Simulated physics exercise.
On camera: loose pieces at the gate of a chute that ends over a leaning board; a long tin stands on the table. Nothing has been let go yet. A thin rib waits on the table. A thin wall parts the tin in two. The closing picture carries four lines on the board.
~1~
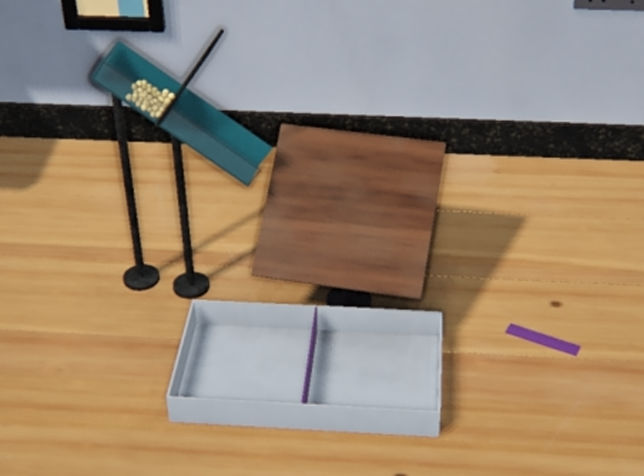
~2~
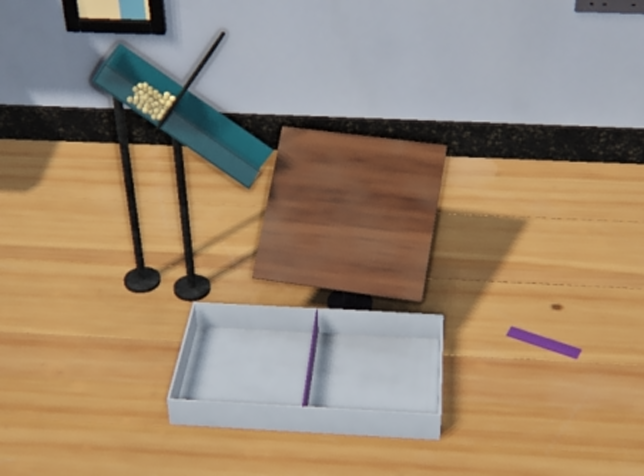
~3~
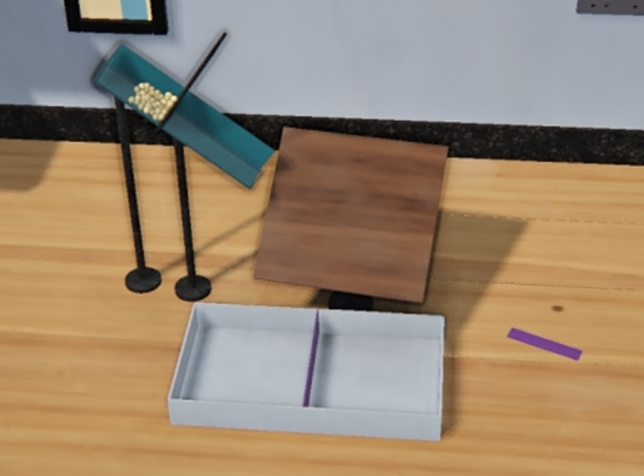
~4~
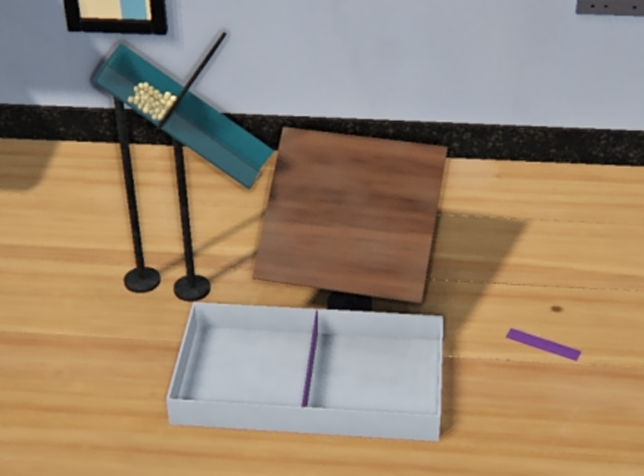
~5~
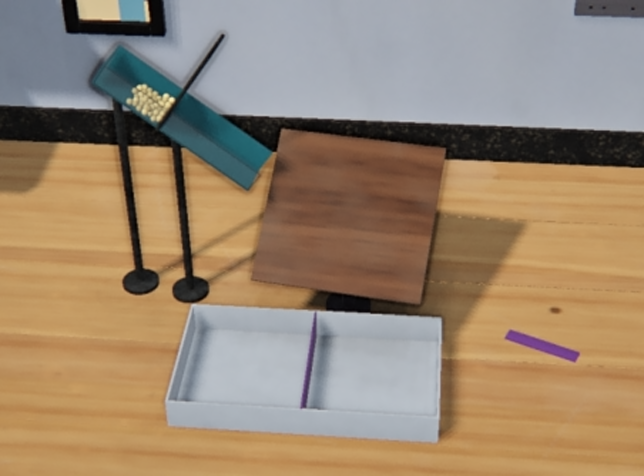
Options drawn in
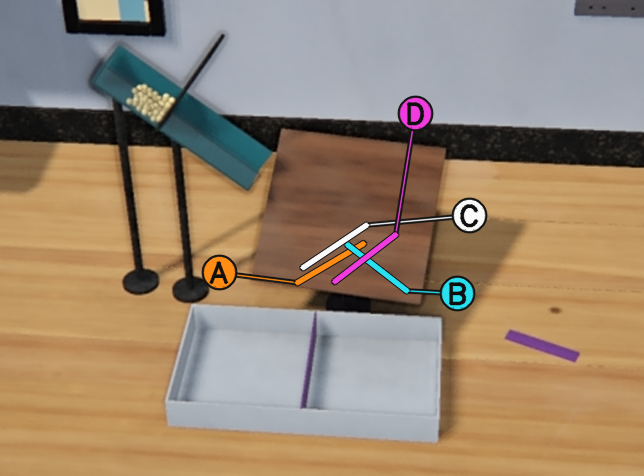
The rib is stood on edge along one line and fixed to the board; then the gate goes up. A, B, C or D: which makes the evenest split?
D is best.
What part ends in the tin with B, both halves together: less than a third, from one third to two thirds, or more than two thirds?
It is more than two thirds.
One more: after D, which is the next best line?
The answer is B.
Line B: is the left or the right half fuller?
The right half.
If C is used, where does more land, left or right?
Left.
On the marked copy, line A from (363, 243) to (297, 282); line B from (347, 244) to (406, 290); line C from (366, 225) to (302, 267); line D from (395, 234) to (334, 281).
Choosing A, of what is caught, nearly all in the left half, a small part in the right.
Choosing B, of what is caught, about a quarter in the left half, most in the right.
Choosing C, of what is caught, nearly all in the left half, a stray few in the right.
Choosing D, of what is caught, about half in the left half, about half in the right.
